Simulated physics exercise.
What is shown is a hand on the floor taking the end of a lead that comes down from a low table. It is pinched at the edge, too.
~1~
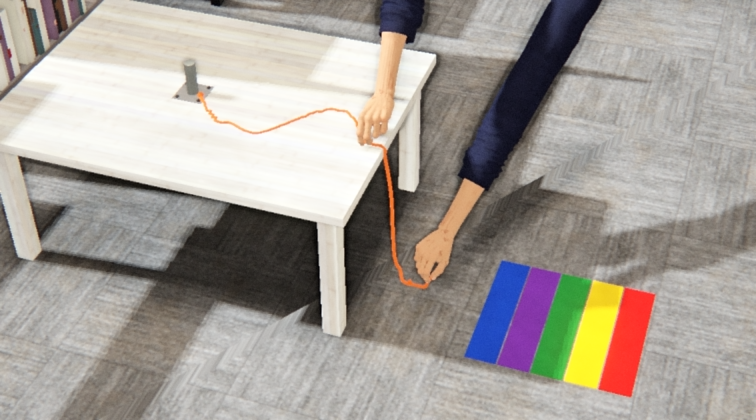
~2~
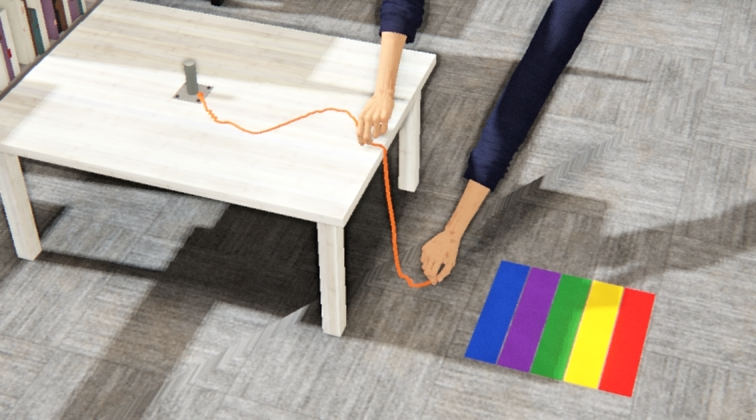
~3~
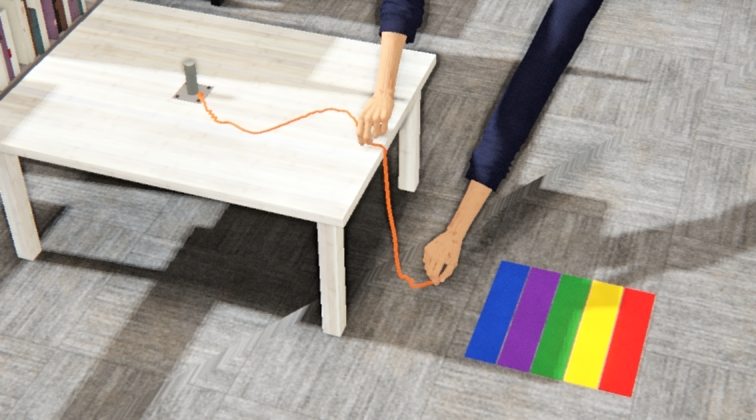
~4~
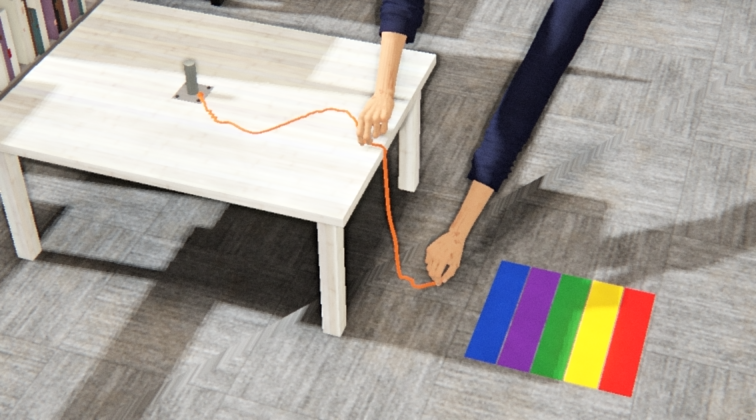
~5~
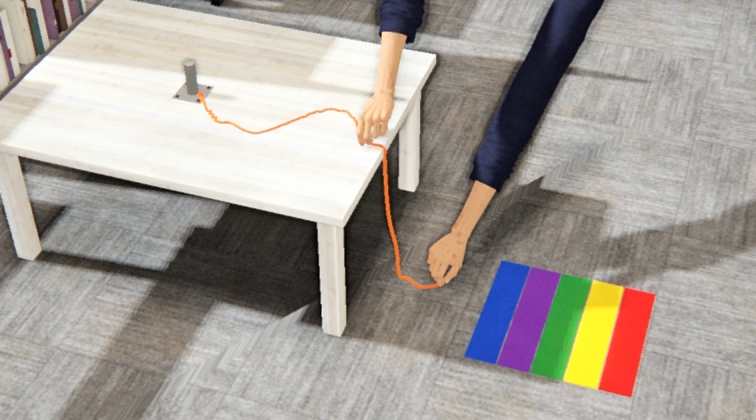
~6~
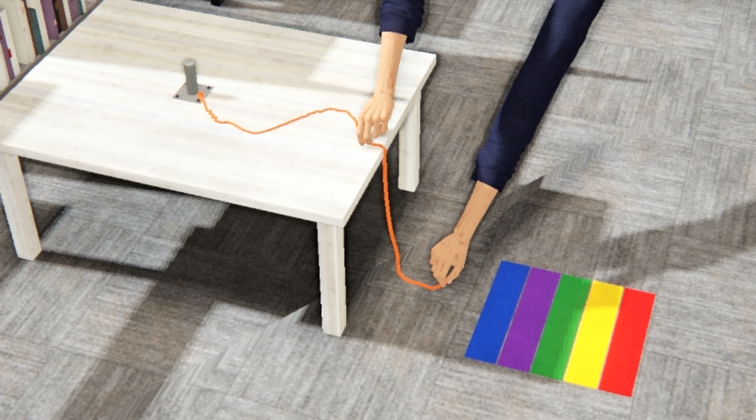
The video shows one hand resting at the edge of a low white table while another, near the floor, holds the end of an orange lead and moves it very slightly right, beside a mat of five coloured stripes.
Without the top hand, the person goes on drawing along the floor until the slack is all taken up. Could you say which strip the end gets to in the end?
It gets to the red strip.
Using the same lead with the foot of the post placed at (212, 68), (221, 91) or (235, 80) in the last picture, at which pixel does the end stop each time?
Approximate places, in that order: (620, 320), (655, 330), (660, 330).
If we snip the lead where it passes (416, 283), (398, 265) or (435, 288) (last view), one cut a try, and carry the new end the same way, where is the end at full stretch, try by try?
Roughly (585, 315), (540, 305), (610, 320).
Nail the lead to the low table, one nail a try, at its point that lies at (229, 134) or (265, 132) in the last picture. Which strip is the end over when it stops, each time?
Try 1: Yellow; try 2: Yellow.
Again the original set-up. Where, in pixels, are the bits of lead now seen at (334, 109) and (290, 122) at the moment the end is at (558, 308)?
First at (375, 139), next at (330, 125).
Early on, end near (558, 308); over green.
Midway, end near (602, 318); over yellow.
At the end of the slack, end near (629, 324); over red. It gets as far as the red strip.
